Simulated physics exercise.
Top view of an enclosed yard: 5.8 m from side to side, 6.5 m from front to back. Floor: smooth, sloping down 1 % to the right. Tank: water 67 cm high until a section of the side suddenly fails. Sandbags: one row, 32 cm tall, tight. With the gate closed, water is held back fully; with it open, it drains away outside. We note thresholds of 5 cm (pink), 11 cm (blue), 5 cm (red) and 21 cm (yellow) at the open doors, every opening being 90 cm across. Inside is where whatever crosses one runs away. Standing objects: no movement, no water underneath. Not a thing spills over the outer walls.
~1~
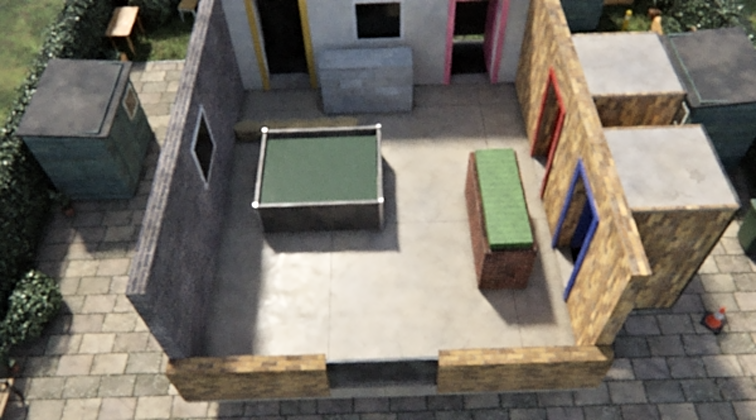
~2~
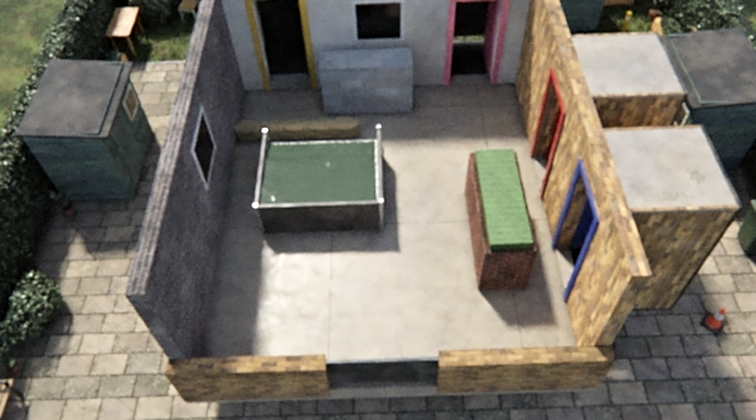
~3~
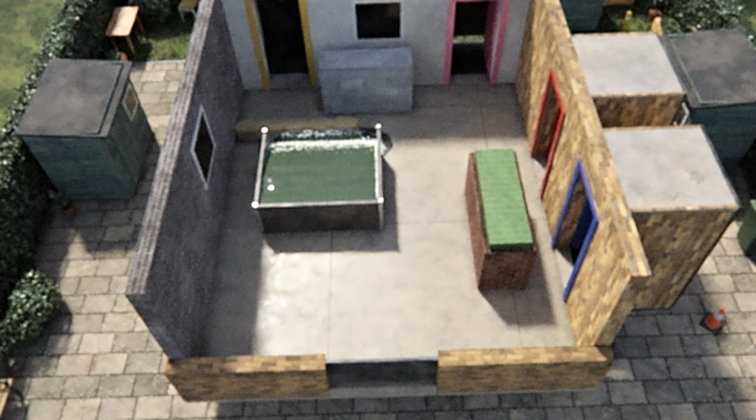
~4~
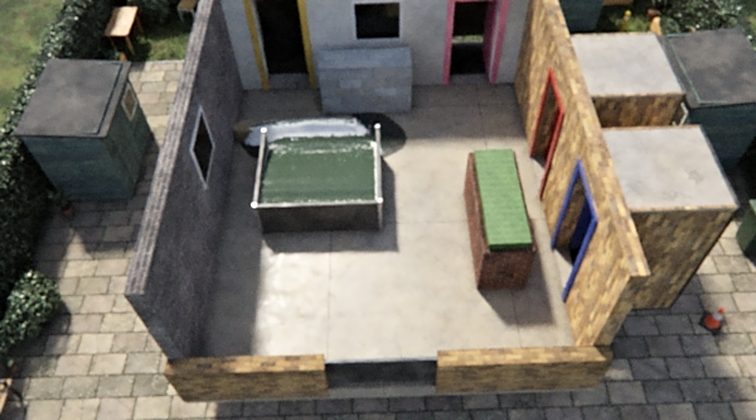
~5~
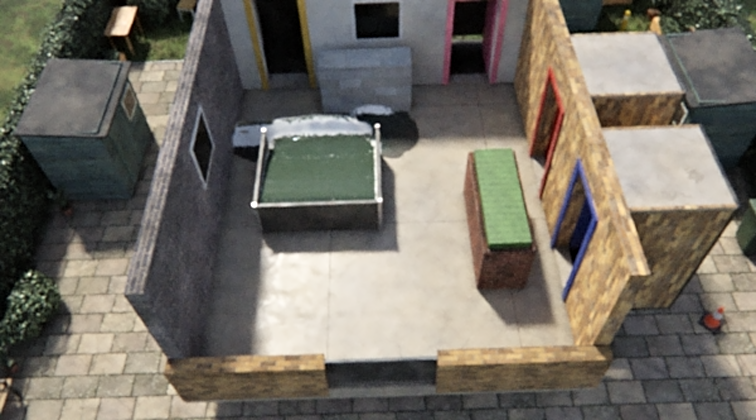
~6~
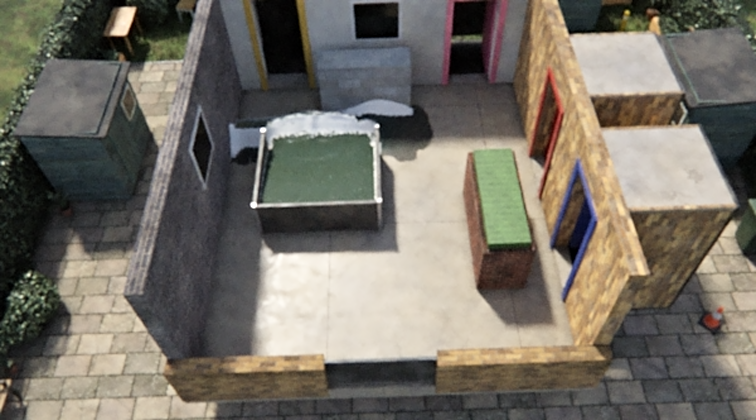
A green-topped tank pours foaming water over its far side, spreading across the yard floor.
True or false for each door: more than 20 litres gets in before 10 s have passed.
Pink door true, blue door false, red door true, yellow door false.
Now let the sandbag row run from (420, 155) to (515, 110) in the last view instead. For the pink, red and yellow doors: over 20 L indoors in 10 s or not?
Doors: Pink exceeds / red stays under / yellow exceeds.
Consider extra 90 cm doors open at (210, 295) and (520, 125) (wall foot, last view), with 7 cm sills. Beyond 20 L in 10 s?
Taking them in order, the first gets too little and the second enough.
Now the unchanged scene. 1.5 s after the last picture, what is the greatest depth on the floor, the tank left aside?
I'd put it at close to 32 cm.
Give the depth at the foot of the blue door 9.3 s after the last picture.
About 10.5 cm deep.
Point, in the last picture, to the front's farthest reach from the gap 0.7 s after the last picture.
About pixel (491, 106).
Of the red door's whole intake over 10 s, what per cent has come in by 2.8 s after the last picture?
10 per cent, roughly.
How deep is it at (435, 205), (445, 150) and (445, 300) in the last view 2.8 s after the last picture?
Spot one 0 cm, spot two 1 cm, spot three 0 cm.
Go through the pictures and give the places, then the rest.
In the first frame, the tank at (320, 167) is whole and still, 67 cm deep.
In the second frame, water pours out on the tank's far side and has run 1.1 m, to a hidden place; typically 8 cm deep outside, 67 cm at the tank's back.
In the third frame, water pours out on the tank's far side and has run 1.3 m, to a hidden place; typically 18 cm deep outside, 67 cm at the tank's back.
In the fourth frame, the front is at (245, 142), 1.7 m from the gap on the tank's far side; 2.1 m2 of floor is under water; 61 cm left at the back of the tank.
In the fifth frame, water pours out on the tank's far side and has run 2.0 m, to (402, 112); typically 12 cm deep outside, 56 cm at the tank's back.
In the sixth frame, the front is at (416, 110), 2.3 m from the gap on the tank's far side; 3.3 m2 of floor is under water; 56 cm left at the back of the tank.
Then, 0.7 s after the last picture water covers 30 % of the floor and is deepest (46 cm) near (235, 145); pink door not reached, blue door not reached, red door not reached, yellow door 6 cm at the sill, 0 L in.
Then, 1.5 s after the last picture water covers 40 % of the floor and is deepest (32 cm) near (244, 145); pink door 4 cm at the sill, 4 L in, blue door not reached, red door not reached, yellow door 15 cm at the sill, 0 L in.
Then, 2.8 s after the last picture water covers 55 % of the floor and is deepest (22 cm) near (197, 378); pink door 13 cm at the sill, 37 L in, blue door 2 cm at the sill, 0 L in, red door 9 cm at the sill, 8 L in, yellow door 8 cm at the sill, 0 L in.
Then, 5.3 s after the last picture water covers 85 % of the floor and is deepest (18 cm) near (520, 117); pink door 9 cm at the sill, 83 L in, blue door 5 cm at the sill, 0 L in, red door 8 cm at the sill, 20 L in, yellow door 9 cm at the sill, 0 L in.
Then, 9.3 s after the last picture water covers 95 % of the floor and is deepest (16 cm) near (578, 366); pink door 9 cm at the sill, 125 L in, blue door 10 cm at the sill, 5 L in, red door 10 cm at the sill, 67 L in, yellow door 6 cm at the sill, 0 L in.
